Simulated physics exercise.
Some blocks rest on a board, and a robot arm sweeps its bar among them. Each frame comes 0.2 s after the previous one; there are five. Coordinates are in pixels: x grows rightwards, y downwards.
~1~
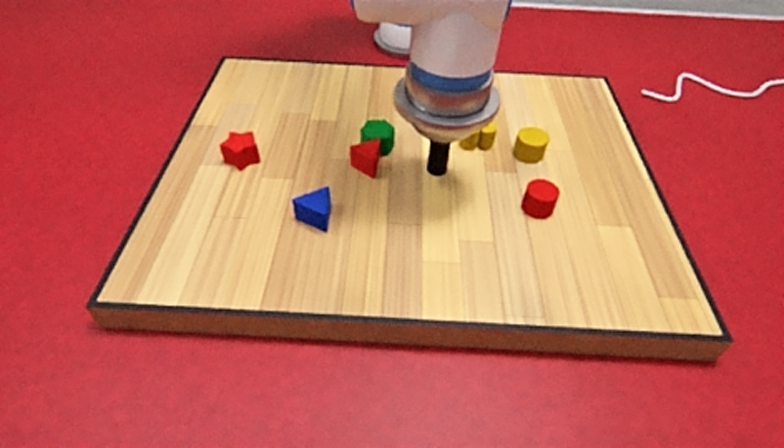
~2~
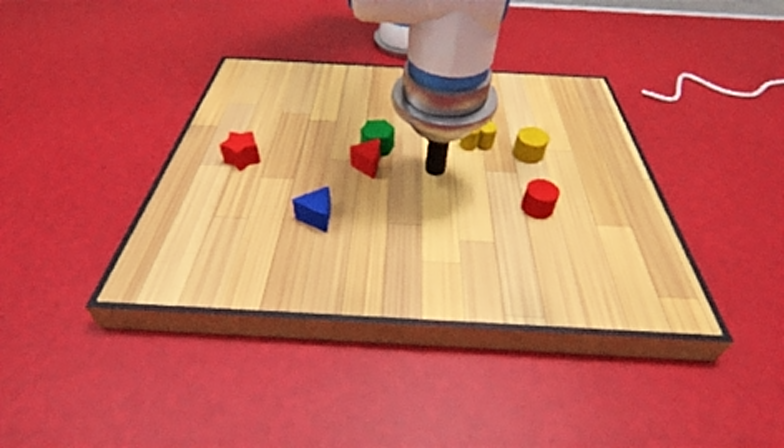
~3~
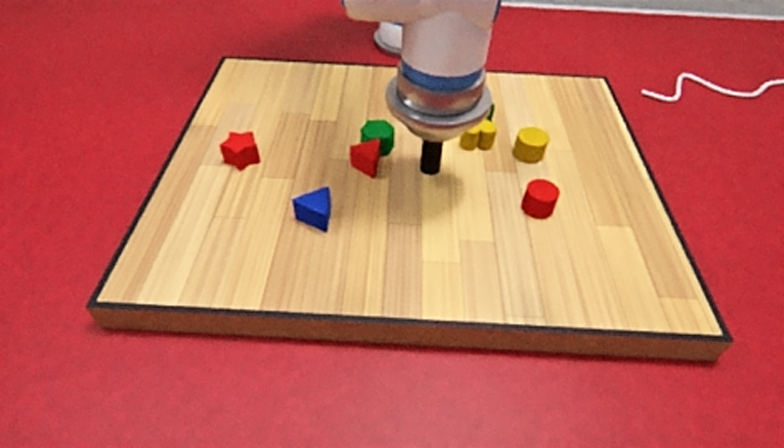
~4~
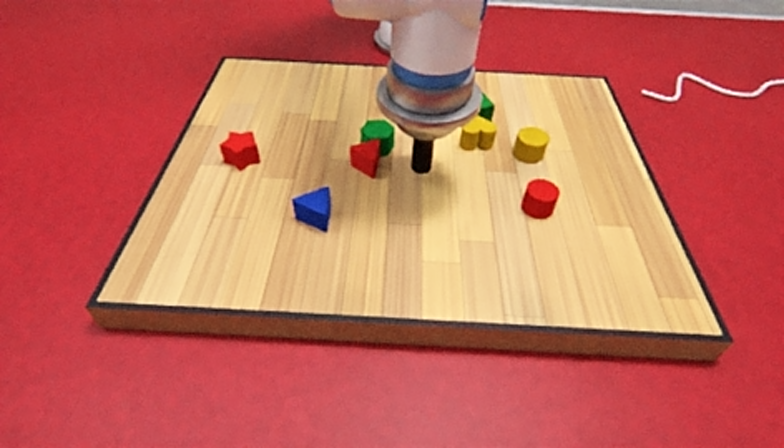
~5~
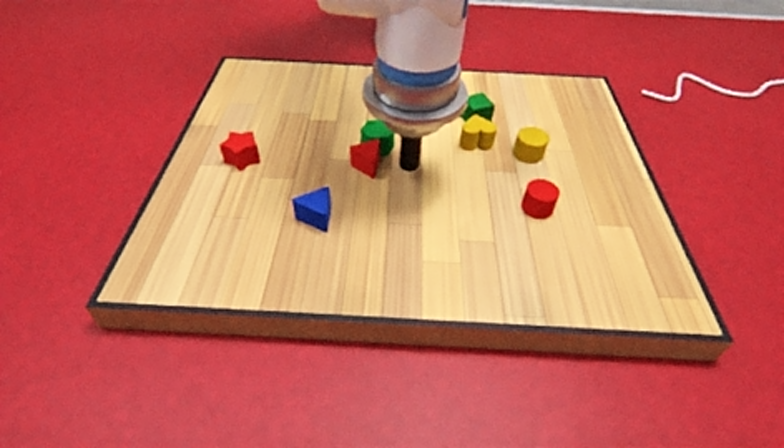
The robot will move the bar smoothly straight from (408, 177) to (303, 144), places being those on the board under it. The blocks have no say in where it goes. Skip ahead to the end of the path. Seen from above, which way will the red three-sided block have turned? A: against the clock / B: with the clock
A.
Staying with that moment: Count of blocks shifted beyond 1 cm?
That push would leave one block displaced by more than about 1 cm.
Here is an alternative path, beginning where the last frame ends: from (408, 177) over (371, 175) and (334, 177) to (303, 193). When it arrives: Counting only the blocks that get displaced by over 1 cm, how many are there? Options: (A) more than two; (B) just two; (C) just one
Option C.
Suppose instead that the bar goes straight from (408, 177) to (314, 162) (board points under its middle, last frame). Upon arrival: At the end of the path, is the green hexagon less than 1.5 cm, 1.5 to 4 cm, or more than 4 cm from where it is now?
Less than 1.5 cm.
The first path, step by step. One third of the way, bar (372, 154); red three-sided block (352, 143), turned 30° clockwise.
Two thirds of the way, bar (335, 143); red three-sided block (316, 133).
At the end, bar (302, 132); red three-sided block (281, 125), turned 20° anticlockwise; green hexagon unmoved.
